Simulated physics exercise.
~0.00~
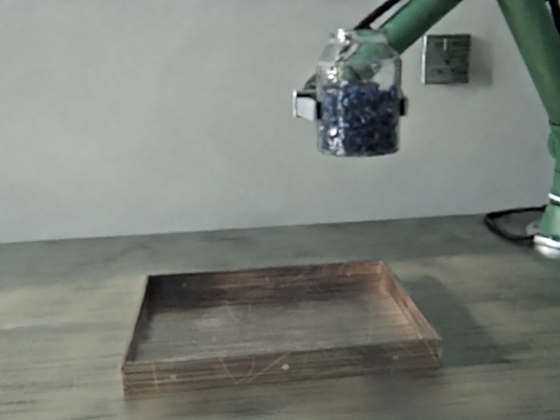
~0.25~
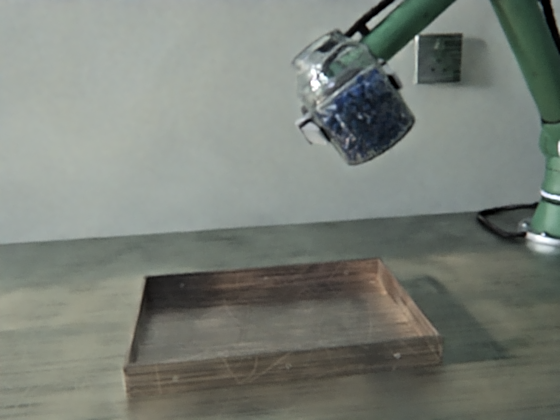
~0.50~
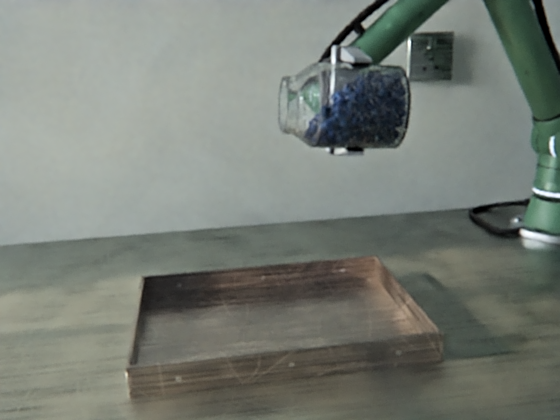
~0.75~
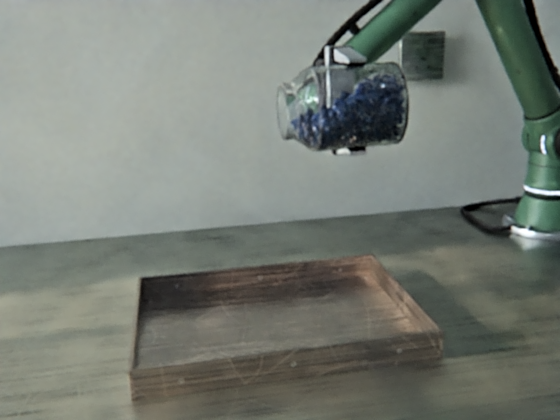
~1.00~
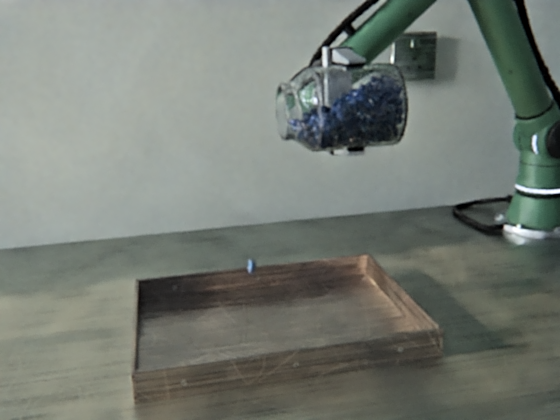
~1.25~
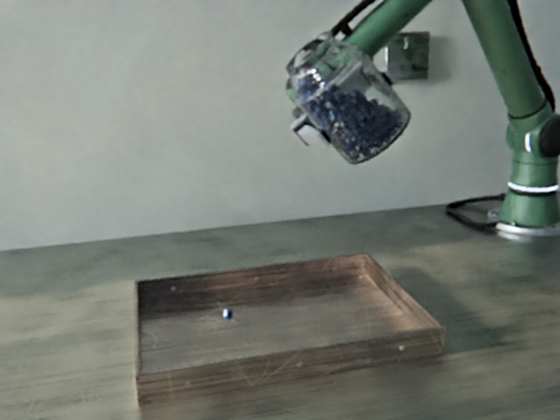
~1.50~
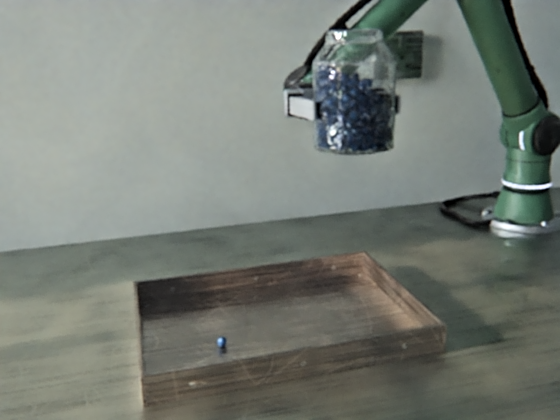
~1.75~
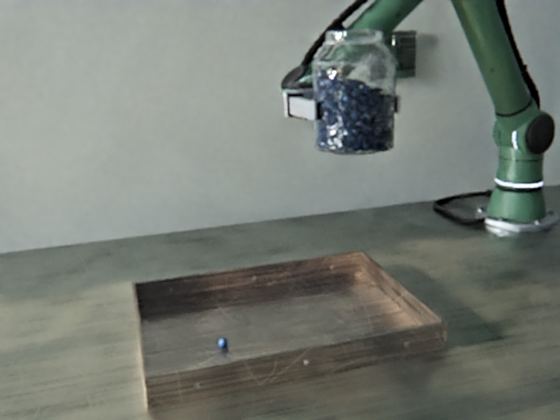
We see a green robotic arm holding a clear jar of dark blue beads above a shallow wooden tray, tipping it leftward onto its side until a single bead drops into the tray, then turning it upright again with nearly all the beads still inside.
